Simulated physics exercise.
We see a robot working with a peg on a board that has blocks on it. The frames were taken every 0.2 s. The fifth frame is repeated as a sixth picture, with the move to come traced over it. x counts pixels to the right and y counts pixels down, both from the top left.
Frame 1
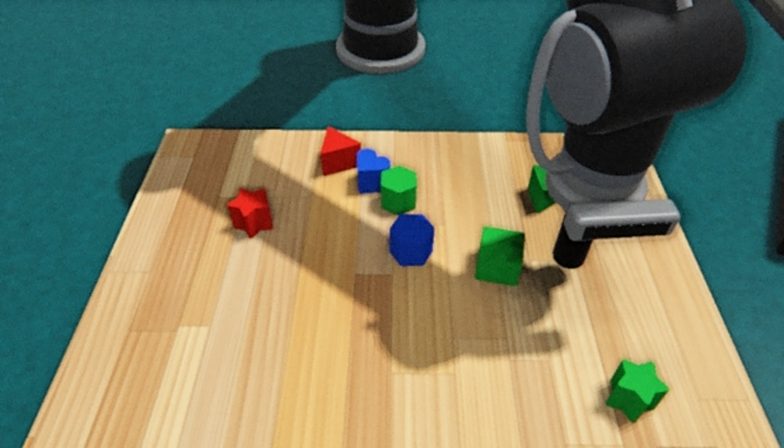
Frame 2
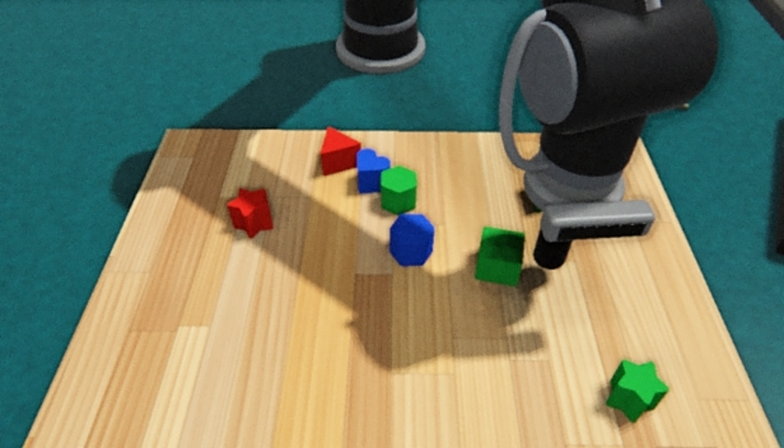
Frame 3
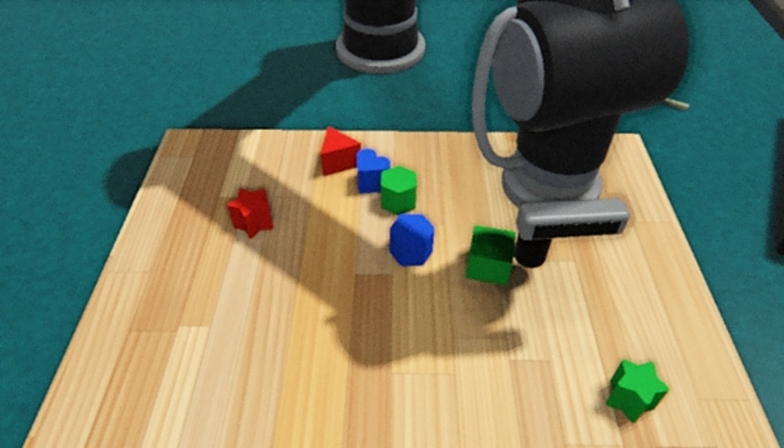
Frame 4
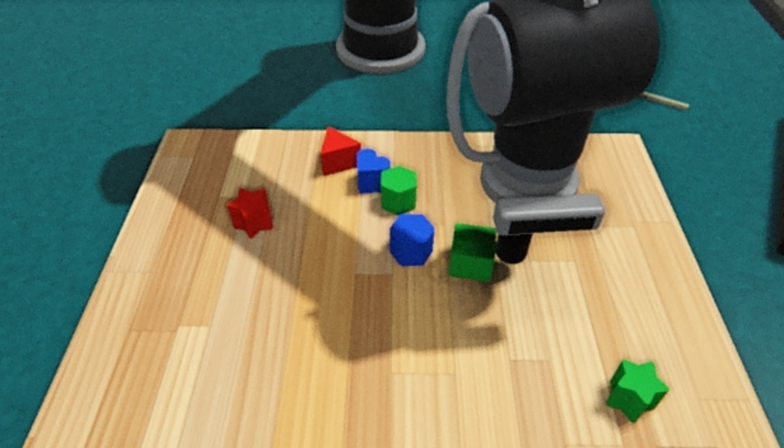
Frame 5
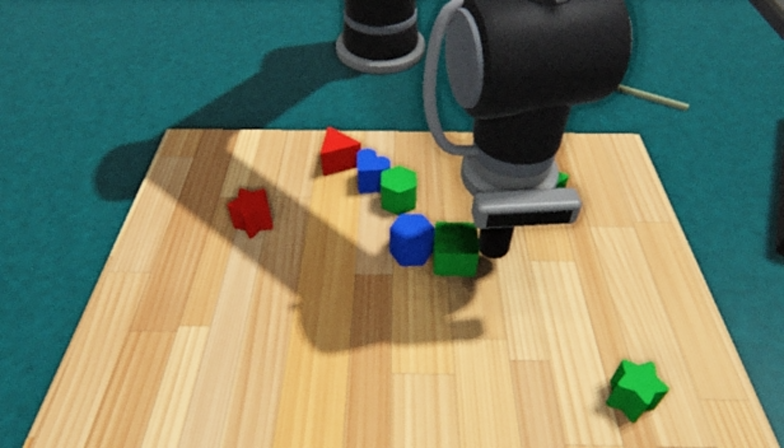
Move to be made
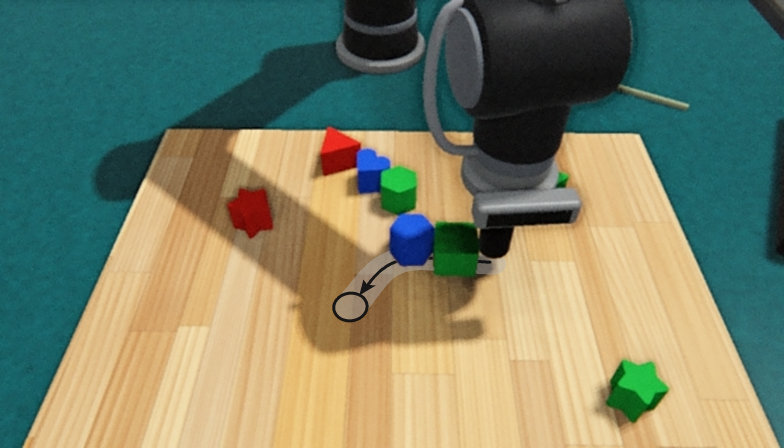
A robot arm moved its peg left across the wooden board until it met the green square block, then pushed that block left, up beside the blue hexagon, while the other blocks stayed put.
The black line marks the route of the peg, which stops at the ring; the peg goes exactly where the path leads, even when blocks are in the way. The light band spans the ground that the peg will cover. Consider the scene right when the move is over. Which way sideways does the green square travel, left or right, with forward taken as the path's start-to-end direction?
It goes right.
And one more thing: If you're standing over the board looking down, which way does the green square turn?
In a top view, it turns clockwise.
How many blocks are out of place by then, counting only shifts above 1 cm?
Answer: Two blocks.
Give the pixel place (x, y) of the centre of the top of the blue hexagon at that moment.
Answer: (322, 211).
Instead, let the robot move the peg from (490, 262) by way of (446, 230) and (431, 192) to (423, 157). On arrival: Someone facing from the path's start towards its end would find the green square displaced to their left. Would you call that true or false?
My answer: True.
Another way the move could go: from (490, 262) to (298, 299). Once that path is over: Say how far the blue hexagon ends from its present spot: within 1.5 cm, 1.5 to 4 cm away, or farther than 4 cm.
It will move more than 4 cm.
Path on the board, from (490, 262) via (435, 258) and (384, 268), ending at (350, 307).
The first path, step by step. One third of the way, peg at (435, 244); blue hexagon at (360, 219); green square at (399, 229), turned 15° clockwise.
Two thirds of the way, peg at (383, 255); blue hexagon at (322, 211); green square at (353, 230), turned 35° clockwise.
At the end, peg at (349, 293); green hexagon in place; blue hexagon at (322, 211); green square at (352, 230), turned 40° clockwise.
